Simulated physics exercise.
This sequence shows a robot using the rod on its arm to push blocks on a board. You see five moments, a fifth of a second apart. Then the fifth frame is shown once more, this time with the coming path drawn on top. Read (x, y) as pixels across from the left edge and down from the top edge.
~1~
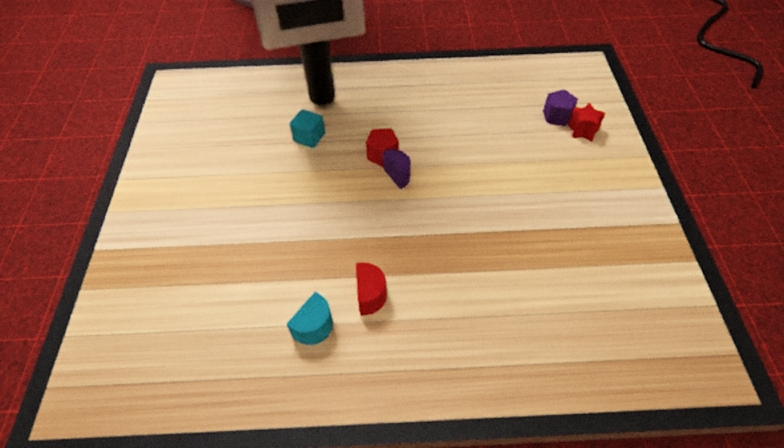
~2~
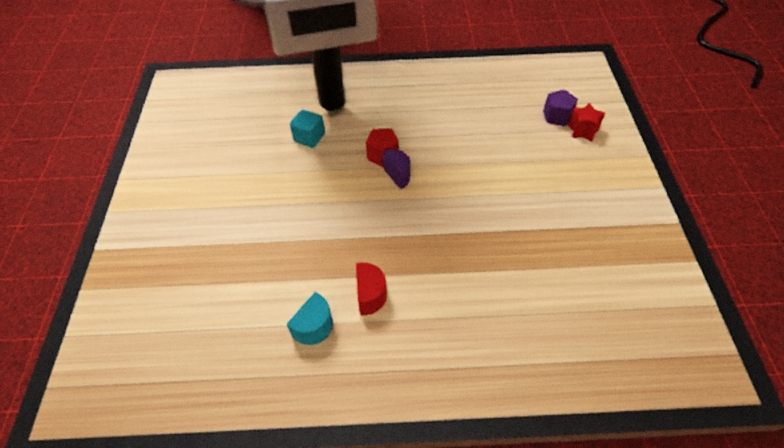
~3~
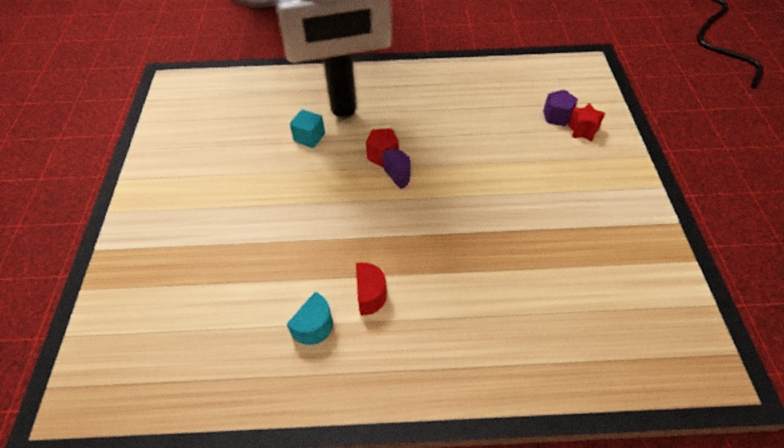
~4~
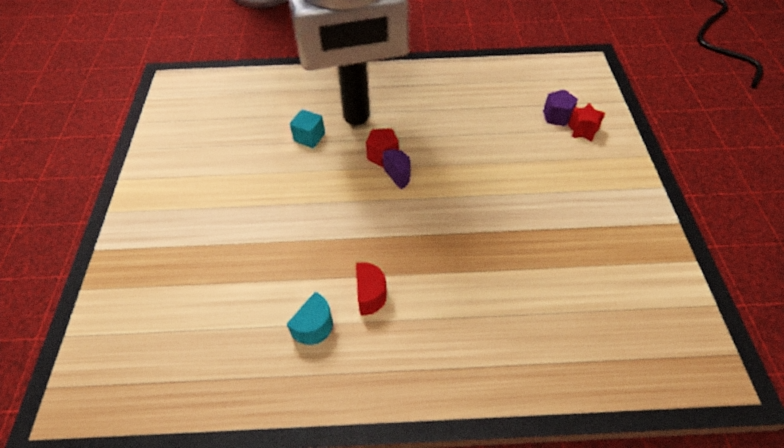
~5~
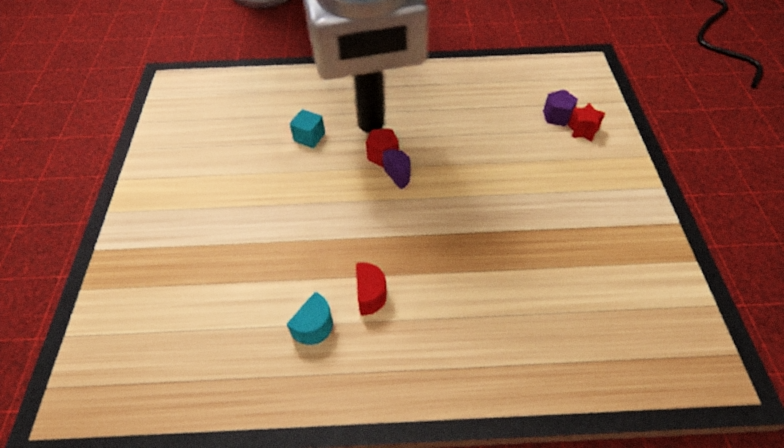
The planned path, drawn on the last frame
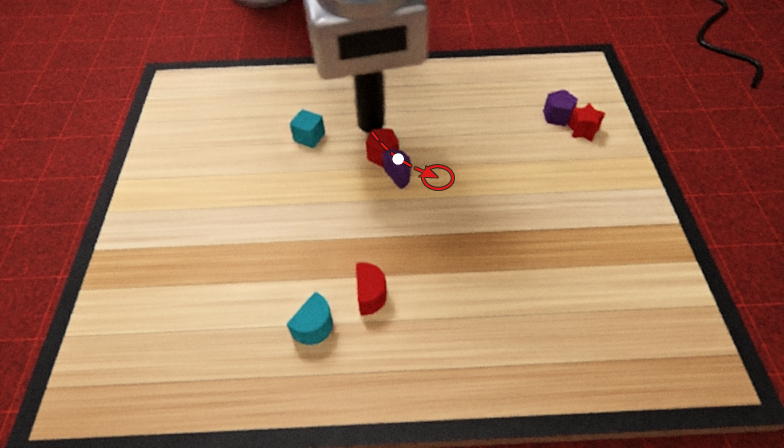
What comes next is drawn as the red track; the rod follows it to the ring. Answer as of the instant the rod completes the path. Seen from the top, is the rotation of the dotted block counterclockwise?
In short: Yes.
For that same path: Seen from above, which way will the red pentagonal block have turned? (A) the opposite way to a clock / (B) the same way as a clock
I'll go with B - the same way as a clock.
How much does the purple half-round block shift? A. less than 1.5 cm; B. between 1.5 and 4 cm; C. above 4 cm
Choice C: Above 4 cm.
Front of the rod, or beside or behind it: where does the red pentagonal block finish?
At that point it is off to one side or behind.
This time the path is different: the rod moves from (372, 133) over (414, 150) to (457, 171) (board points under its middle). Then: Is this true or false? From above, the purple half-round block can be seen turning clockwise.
This is false.
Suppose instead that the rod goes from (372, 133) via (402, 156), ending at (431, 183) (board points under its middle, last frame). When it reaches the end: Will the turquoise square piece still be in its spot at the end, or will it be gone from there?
It keeps its position.
Drawn move, from (372, 133) through (388, 150) and (411, 166) to (438, 177); the dot is on the purple half-round block.
On the path given first. One third of the way, rod at (389, 142); red pentagonal block at (390, 158), turned 30° clockwise; purple half-round block at (407, 176), turned 55° anticlockwise.
Two thirds of the way, rod at (411, 157); red pentagonal block at (396, 170), turned 85° clockwise; purple half-round block at (411, 187), turned 90° anticlockwise.
At the end, rod at (439, 169); turquoise square piece still; red pentagonal block at (399, 171), turned 105° clockwise; purple half-round block at (412, 191), turned 100° anticlockwise.
